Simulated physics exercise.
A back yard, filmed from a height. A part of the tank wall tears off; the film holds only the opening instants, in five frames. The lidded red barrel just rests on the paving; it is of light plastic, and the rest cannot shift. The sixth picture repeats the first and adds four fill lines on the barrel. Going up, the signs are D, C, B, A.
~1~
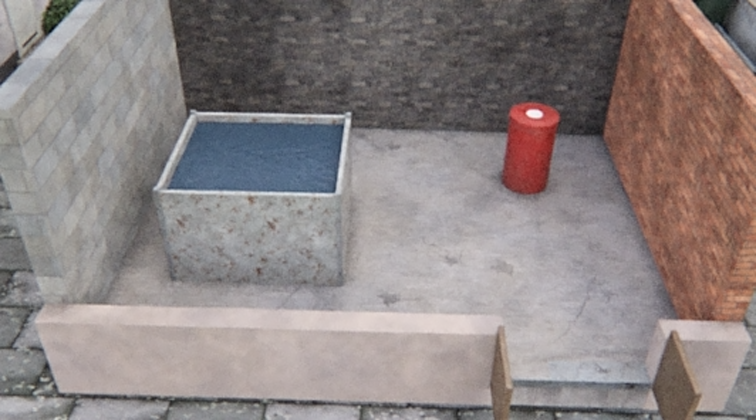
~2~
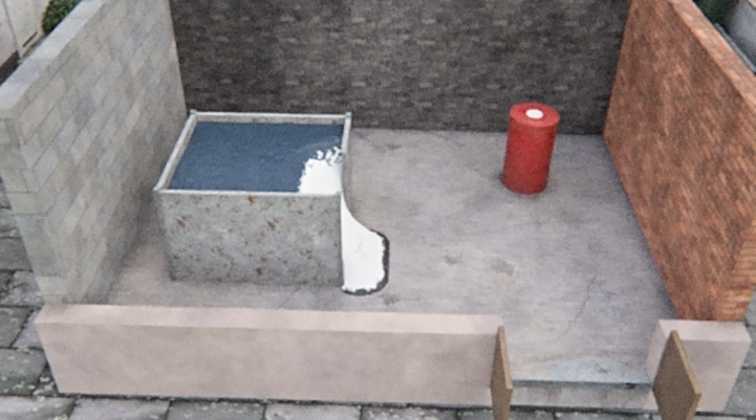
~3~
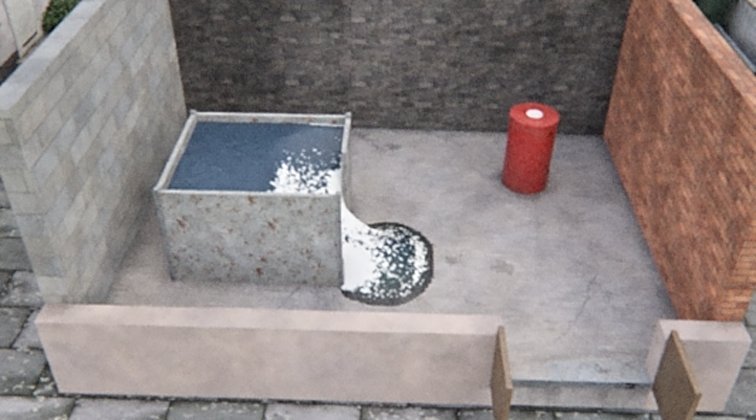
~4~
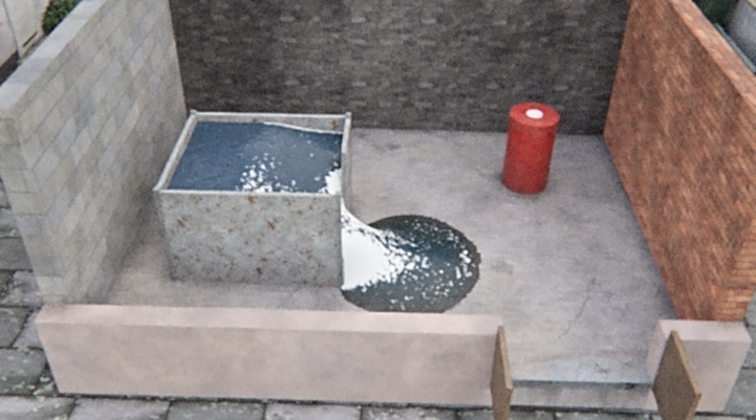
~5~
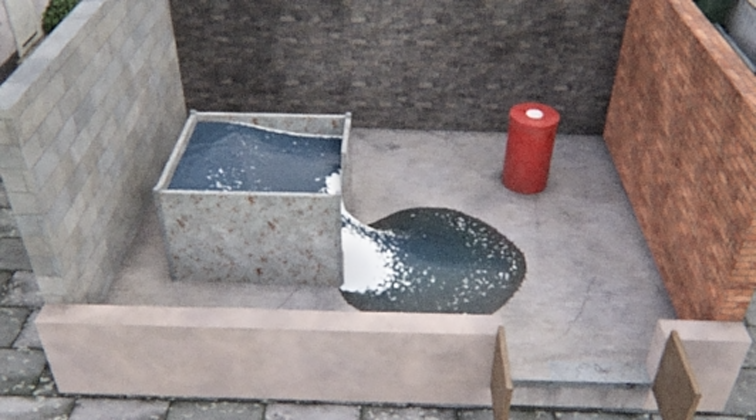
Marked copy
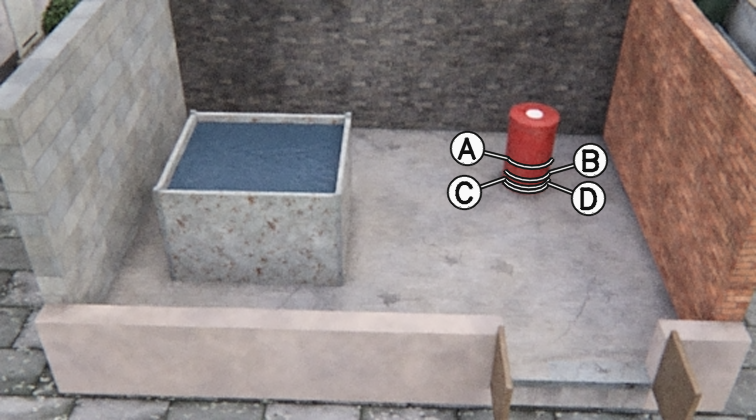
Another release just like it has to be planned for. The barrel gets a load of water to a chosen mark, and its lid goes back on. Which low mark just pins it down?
It is B.
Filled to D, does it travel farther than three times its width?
Yes, it does.
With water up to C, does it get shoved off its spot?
Yes, it does.
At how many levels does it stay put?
Two of the four.
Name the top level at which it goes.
It is C.
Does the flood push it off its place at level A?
No, that is safe.
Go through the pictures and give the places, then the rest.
The first frame shows lid of the red barrel at (534, 114); tank full, its middle at (261, 157); open gate at (579, 322).
In the second frame, 2 % of the ground wet, in view closest to the barrel at (381, 242).
In the third frame, 5 % of the ground wet, in view closest to the barrel at (410, 232).
In the fourth frame, 9 % of the ground wet, in view closest to the barrel at (438, 224).
The fifth frame shows lid of the red barrel at (534, 114); 13 % of the ground wet, in view closest to the barrel at (471, 221).
On the marked copy, A at (531, 167); B at (529, 180); C at (528, 187); D at (528, 191); from the bottom up D, C, B, A.
Choosing A, it does not move.
Choosing B, it does not move.
Choosing C, it is pushed about twice its own width away.
Choosing D, it is pushed about 7 times its own width away.
